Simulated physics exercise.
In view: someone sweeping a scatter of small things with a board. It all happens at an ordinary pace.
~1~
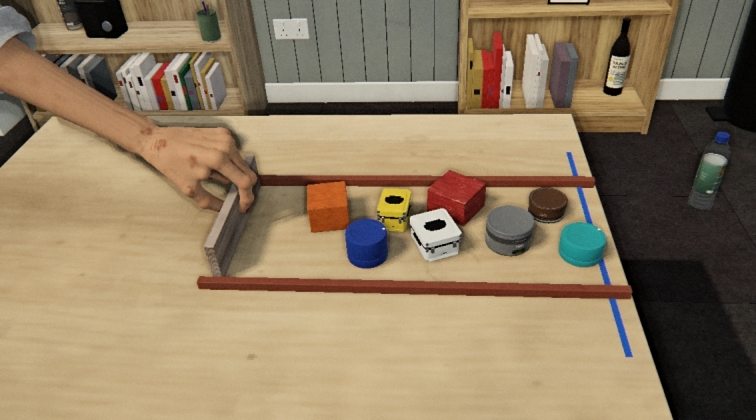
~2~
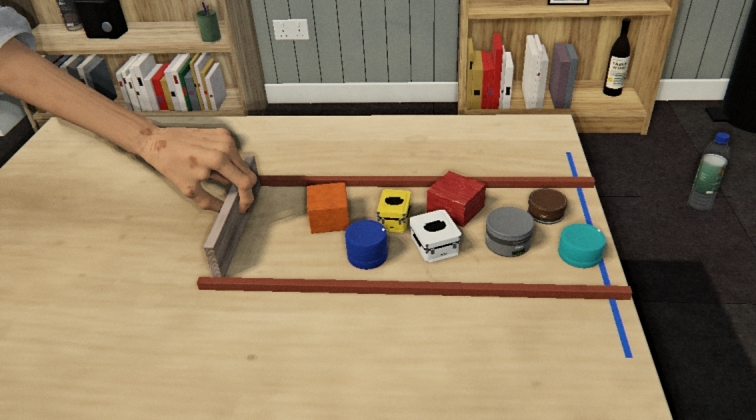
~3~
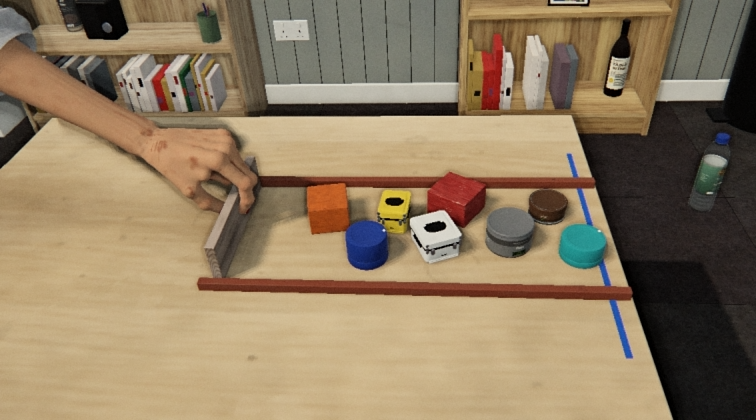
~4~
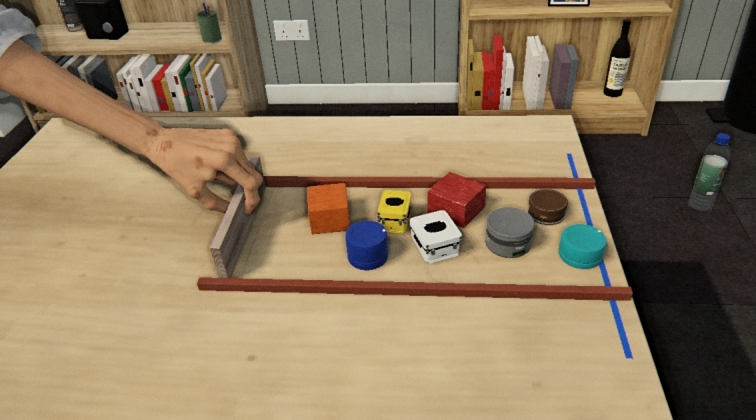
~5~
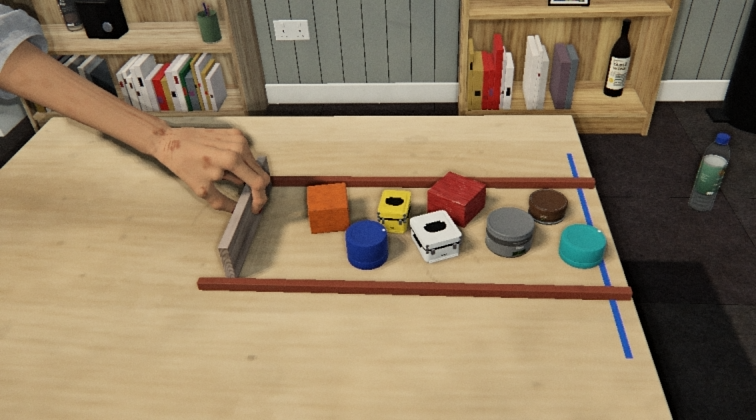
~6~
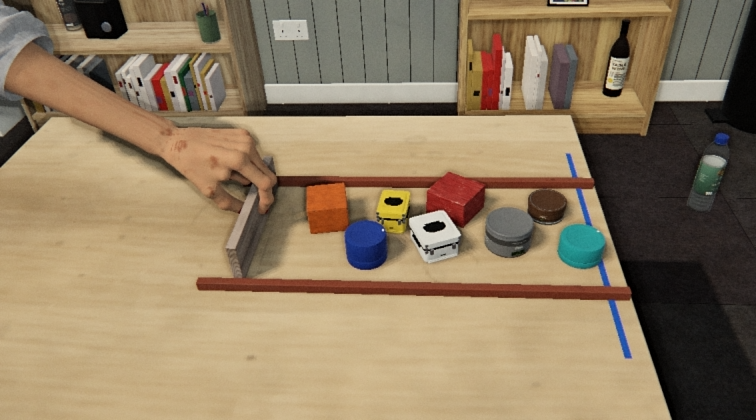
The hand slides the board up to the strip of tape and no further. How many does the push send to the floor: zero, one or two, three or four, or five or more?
In the end the number that fall off is five or more.
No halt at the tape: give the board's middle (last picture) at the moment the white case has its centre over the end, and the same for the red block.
Its middle is around (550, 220) and around (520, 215).
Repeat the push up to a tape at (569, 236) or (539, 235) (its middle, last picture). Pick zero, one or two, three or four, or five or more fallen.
In that order: At least five; three or four.
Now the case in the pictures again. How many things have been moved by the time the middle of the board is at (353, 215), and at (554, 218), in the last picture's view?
3 and 8.
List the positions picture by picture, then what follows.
The first frame shows turquoise lid (582, 245); brown tin (547, 205); grey tub (509, 231); board (236, 213); tape (593, 234).
The second frame shows brown tin (547, 206); red block (456, 198).
The third frame shows grey tub (509, 232); board (236, 214).
The fourth frame shows turquoise lid (582, 246); orange block (329, 208).
The fifth frame shows brown tin (547, 207); blue lid (367, 245).
The sixth frame shows turquoise lid (581, 246); brown tin (547, 207); grey tub (508, 232); board (255, 214); tape (592, 236).
Soon after, none off yet; turquoise lid at rest near (581, 246); brown tin at rest near (547, 207); grey tub at rest near (508, 232).
After that, none off yet; turquoise lid at rest near (585, 247); brown tin displaced about its own width near (577, 204); grey tub displaced about its own width near (542, 229).
And then, one off so far; turquoise lid tilting well over near (652, 278); brown tin on its way down; grey tub tilting a little near (633, 229).
In the end, the number that fall off is five or more; gone, orange block, blue lid, yellow case, white case, red block, grey tub, brown tin and turquoise lid.
